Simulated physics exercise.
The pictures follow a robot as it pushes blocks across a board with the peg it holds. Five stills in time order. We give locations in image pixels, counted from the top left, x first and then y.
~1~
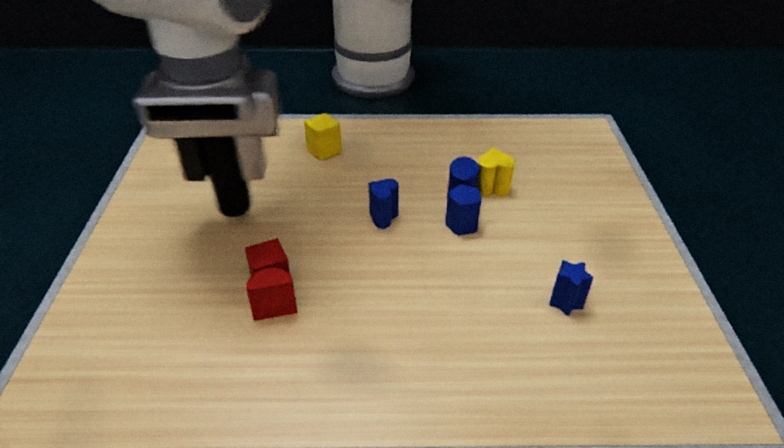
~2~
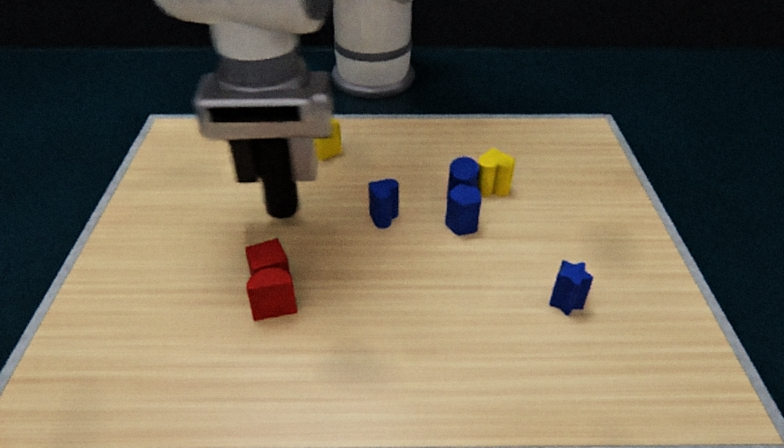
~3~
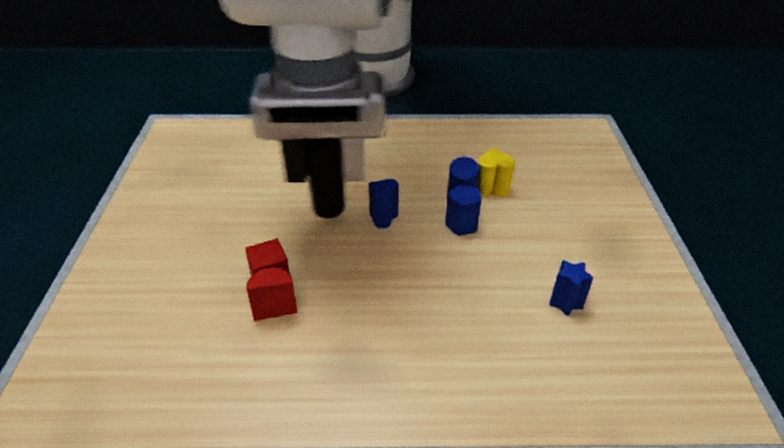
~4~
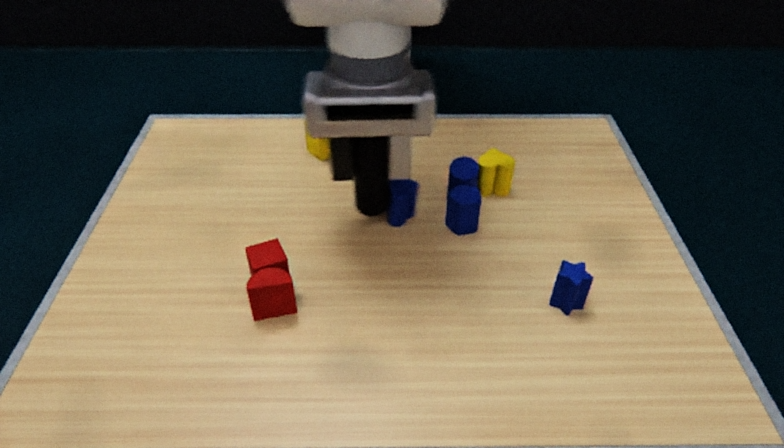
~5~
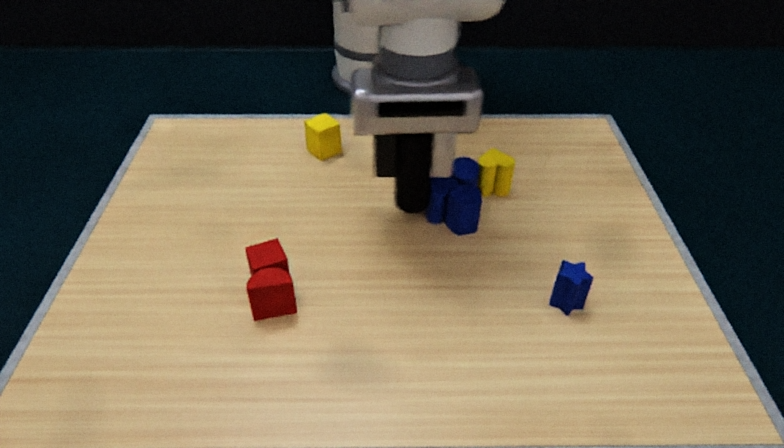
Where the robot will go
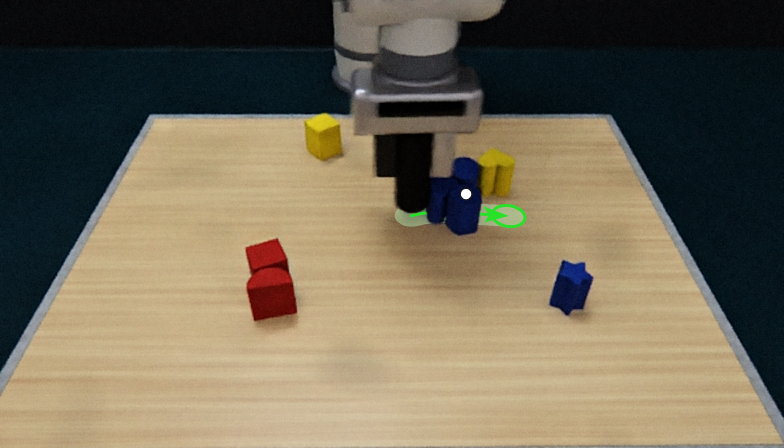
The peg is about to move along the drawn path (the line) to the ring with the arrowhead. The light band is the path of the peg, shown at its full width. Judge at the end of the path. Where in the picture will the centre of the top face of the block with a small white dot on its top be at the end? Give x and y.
My estimate: (495, 205).
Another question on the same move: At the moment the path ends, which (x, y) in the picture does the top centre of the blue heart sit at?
I predict (544, 187).
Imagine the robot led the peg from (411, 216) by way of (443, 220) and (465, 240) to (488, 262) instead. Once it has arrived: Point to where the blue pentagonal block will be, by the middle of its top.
The top centre is at (504, 205).
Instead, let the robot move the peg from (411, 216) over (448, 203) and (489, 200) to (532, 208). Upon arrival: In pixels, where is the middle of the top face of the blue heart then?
I think it will end close to (503, 189).
Path on the board, from (411, 216) over (459, 213) to (509, 216); the dot is on the blue pentagonal block.
What follows on the original path. One third of the way, peg (444, 200); blue heart (476, 184), turned 20° clockwise; blue elliptical block (471, 165), turned 40° anticlockwise; blue pentagonal block (487, 201), turned 25° clockwise; yellow heart (499, 157), turned 15° clockwise.
Two thirds of the way, peg (478, 202); blue heart (510, 185), turned 15° clockwise; blue elliptical block (476, 164), turned 75° anticlockwise; blue pentagonal block (495, 205), turned 45° clockwise; yellow heart (500, 154), turned 30° clockwise.
At the end, peg (511, 204); blue heart (544, 187); blue elliptical block (476, 164), turned 75° anticlockwise; blue pentagonal block (495, 205), turned 50° clockwise; yellow heart (500, 154), turned 30° clockwise.
